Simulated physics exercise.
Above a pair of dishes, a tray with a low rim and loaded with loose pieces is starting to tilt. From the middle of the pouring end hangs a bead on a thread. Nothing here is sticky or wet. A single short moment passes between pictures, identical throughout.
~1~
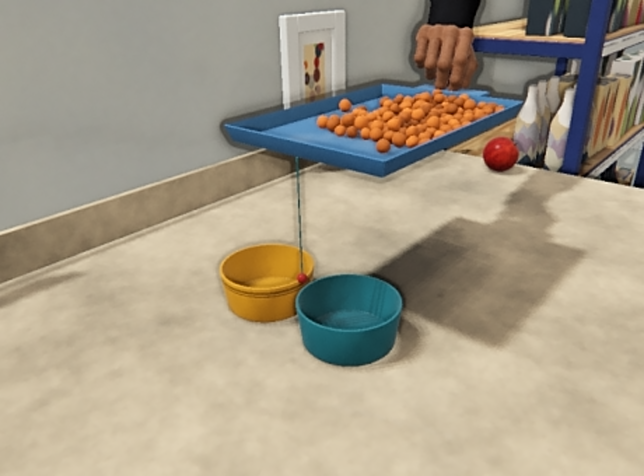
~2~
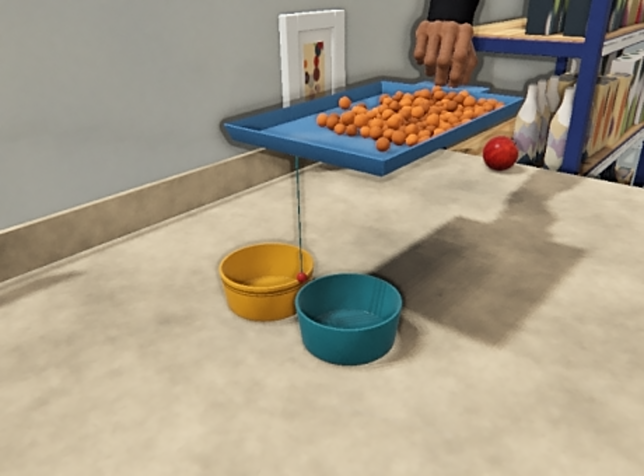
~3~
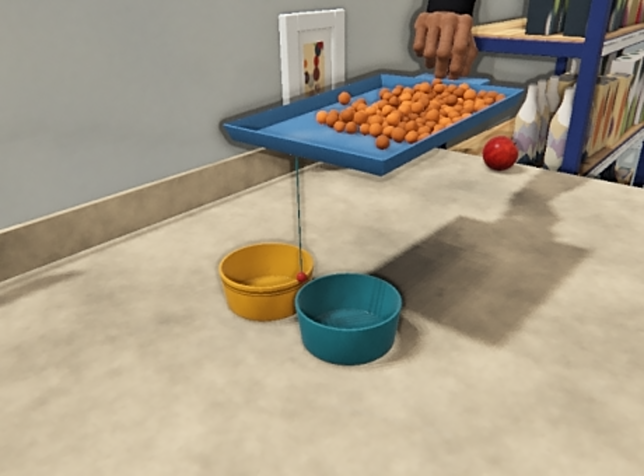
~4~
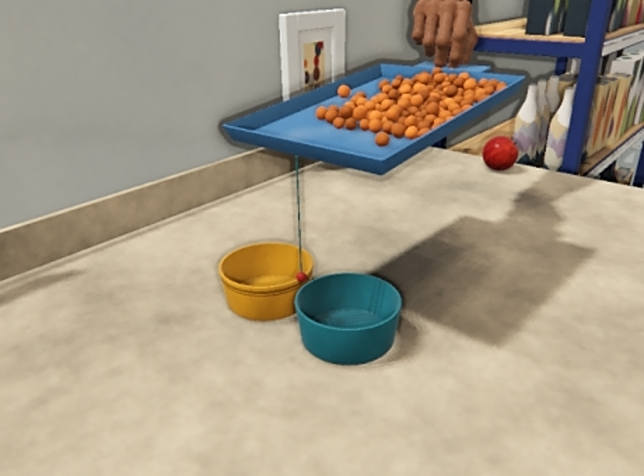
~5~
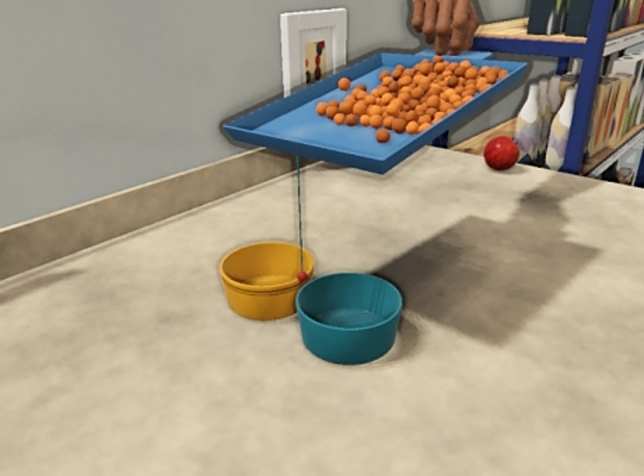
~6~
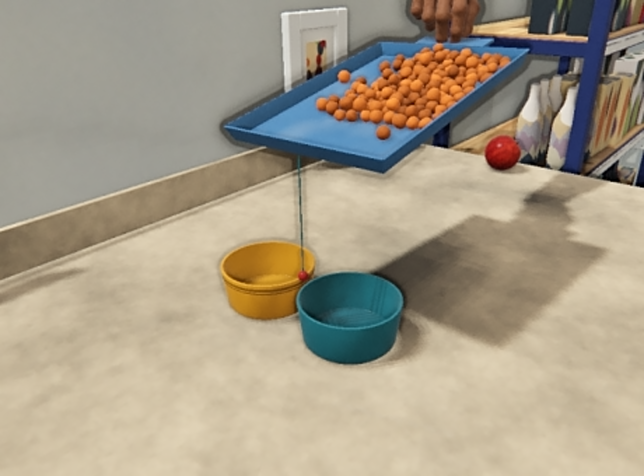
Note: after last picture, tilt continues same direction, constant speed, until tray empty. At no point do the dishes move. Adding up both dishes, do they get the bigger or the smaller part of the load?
The catch is short of half the load.
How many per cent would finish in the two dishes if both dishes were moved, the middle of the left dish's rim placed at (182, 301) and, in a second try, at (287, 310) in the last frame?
About 50 and 40 per cent.
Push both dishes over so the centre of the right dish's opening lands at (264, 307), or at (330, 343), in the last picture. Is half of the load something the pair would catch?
In the first position past half, in the second past half.
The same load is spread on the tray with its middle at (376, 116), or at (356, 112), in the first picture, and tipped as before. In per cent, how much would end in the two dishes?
It would be roughly 0 per cent for the first and roughly 0 per cent for the second.
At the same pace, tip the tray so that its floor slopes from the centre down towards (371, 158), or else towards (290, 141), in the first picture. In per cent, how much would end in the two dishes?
You'd see roughly 20 per cent the first time and 40 per cent the second.
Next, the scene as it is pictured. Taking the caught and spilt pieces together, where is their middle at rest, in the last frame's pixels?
Roughly at pixel (217, 358).
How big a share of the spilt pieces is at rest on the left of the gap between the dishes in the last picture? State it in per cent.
Share on the left: Near 90 %.
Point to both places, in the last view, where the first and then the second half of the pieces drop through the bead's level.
Starting near (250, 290), moving on to near (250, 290).
Soon after the last picture, tray tipped steeply; nearly all on the tray; a small part outside both; a stray few in the air.
A little later, tray tipped right over; about a quarter on the tray; about two thirds outside both; about a quarter in the air.
Later still, tray tipped past a quarter turn; all outside both.
At rest, tray tipped past a quarter turn; none in the right dish; none in the left dish; all outside both.
